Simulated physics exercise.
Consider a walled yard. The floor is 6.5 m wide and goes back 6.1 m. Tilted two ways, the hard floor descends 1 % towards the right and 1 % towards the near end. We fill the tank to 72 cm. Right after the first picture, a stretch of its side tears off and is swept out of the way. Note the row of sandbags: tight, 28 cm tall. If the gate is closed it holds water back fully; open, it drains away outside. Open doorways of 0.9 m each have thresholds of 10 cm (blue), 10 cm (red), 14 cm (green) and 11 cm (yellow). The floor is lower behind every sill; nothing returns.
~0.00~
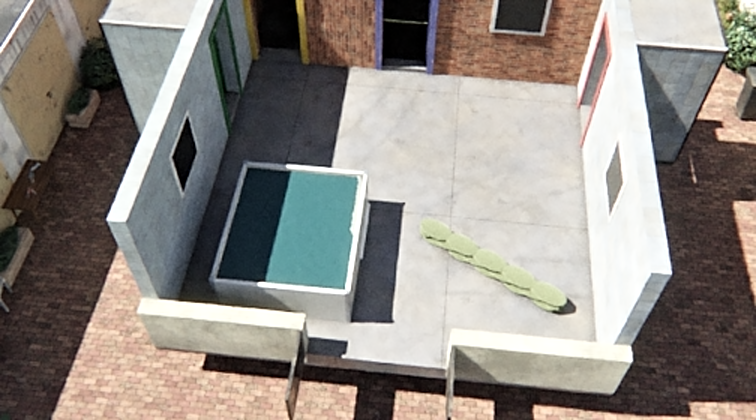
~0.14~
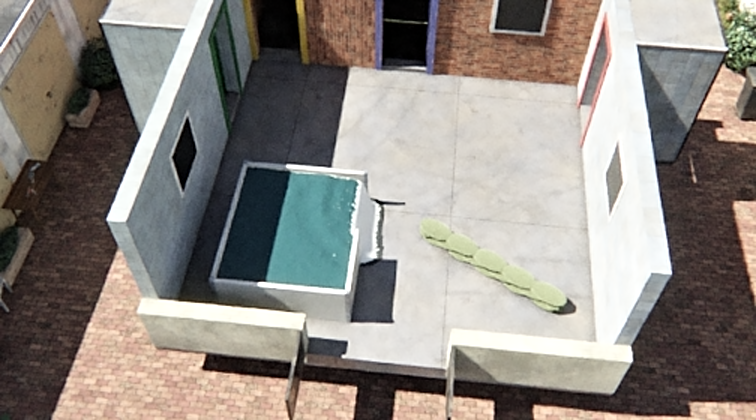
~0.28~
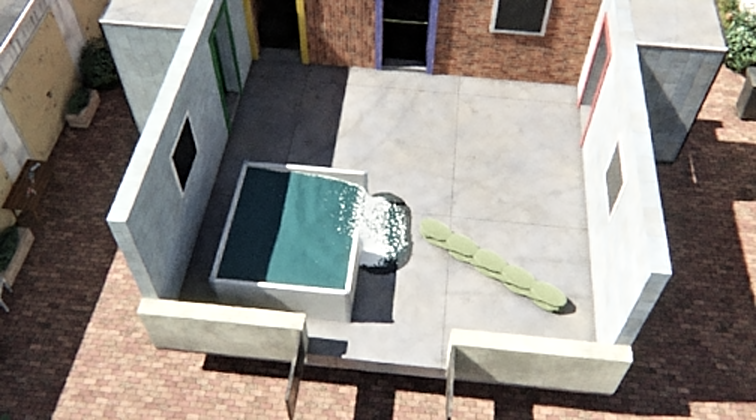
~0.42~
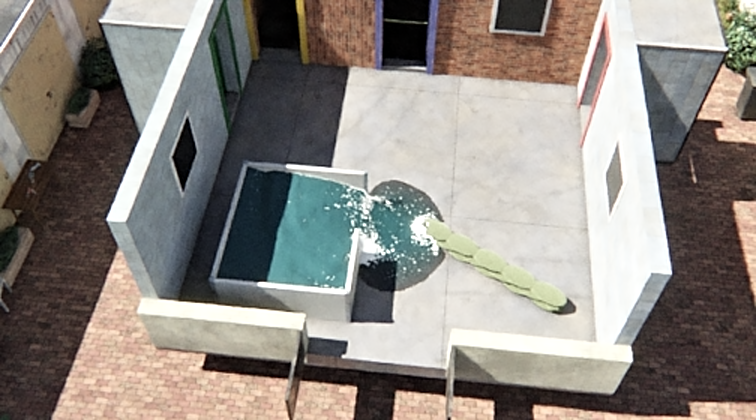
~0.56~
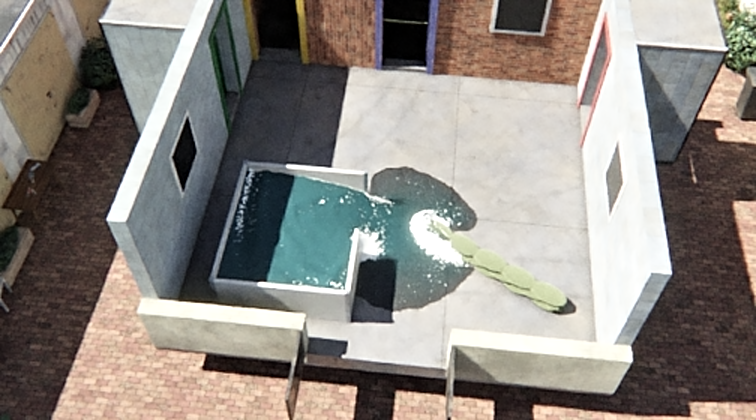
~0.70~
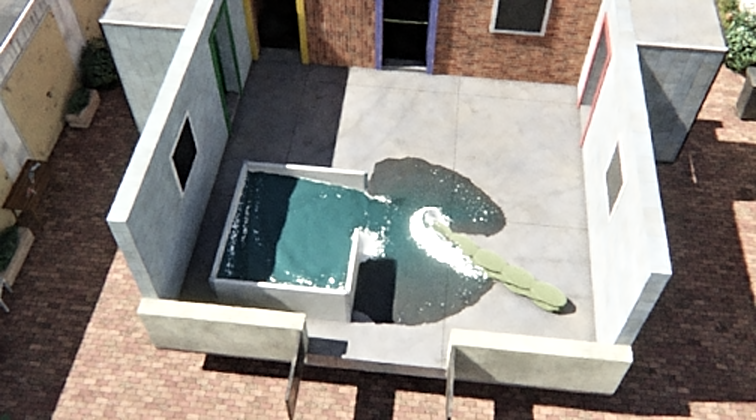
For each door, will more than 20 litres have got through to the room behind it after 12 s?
The blue door: No, not more than 20 litres; the red door: Yes, more than 20 litres; the green door: No, not more than 20 litres; the yellow door: No, not more than 20 litres.
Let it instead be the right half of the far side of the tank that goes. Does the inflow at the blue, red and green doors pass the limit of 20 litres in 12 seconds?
In that case, blue door: More than that, red door: More than that, green door: Less than that.
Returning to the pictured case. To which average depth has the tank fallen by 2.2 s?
The average depth is around 40 cm.
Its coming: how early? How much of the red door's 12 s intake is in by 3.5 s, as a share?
Share by then: ~ 25 %.
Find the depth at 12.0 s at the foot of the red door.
I'd put it at around 11.0 cm deep.
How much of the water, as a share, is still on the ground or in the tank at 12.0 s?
About 86 percent of the water remains.
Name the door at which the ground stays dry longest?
That would be the green door, last of all.
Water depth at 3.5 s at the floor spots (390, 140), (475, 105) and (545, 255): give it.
About 0, 3 and 10 cm.
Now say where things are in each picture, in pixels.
The first picture shows the tank at (293, 226) is whole and still, 72 cm deep.
In the second picture, water pours out at (360, 220) and has run 0.6 m, to (377, 204); typically 9 cm deep outside, 72 cm at the tank's back.
In the third picture, water pours out at (360, 222) and has run 0.9 m, to (399, 265); typically 12 cm deep outside, 72 cm at the tank's back.
In the fourth picture, water pours out at (360, 223) and has run 1.4 m, to (440, 253); typically 10 cm deep outside, 71 cm at the tank's back.
In the fifth picture, the front is at (471, 218), 1.9 m from the gap at (360, 223); 3.5 m2 of floor is under water; 64 cm left at the back of the tank.
In the sixth picture, water pours out at (360, 223) and has run 2.4 m, to (499, 218); typically 5 cm deep outside, 60 cm at the tank's back.
After 1.4 s water covers 35 % of the floor and is deepest (49 cm) near (417, 233); blue door not reached, red door not reached, green door not reached, yellow door not reached.
After 2.2 s water covers 50 % of the floor and is deepest (44 cm) near (587, 368); blue door not reached, red door 17 cm at the sill, 3 L in, green door not reached, yellow door not reached.
After 3.5 s water covers 50 % of the floor and is deepest (30 cm) near (417, 233); blue door not reached, red door 20 cm at the sill, 37 L in, green door not reached, yellow door not reached.
After 7.0 s water covers 80 % of the floor and is deepest (17 cm) near (580, 118); blue door 11 cm at the sill, 2 L in, red door 15 cm at the sill, 125 L in, green door not reached, yellow door 5 cm at the sill, 0 L in.
After 12.0 s water covers 95 % of the floor and is deepest (14 cm) near (598, 359); blue door 7 cm at the sill, 3 L in, red door 11 cm at the sill, 164 L in, green door 6 cm at the sill, 0 L in, yellow door 5 cm at the sill, 1 L in.
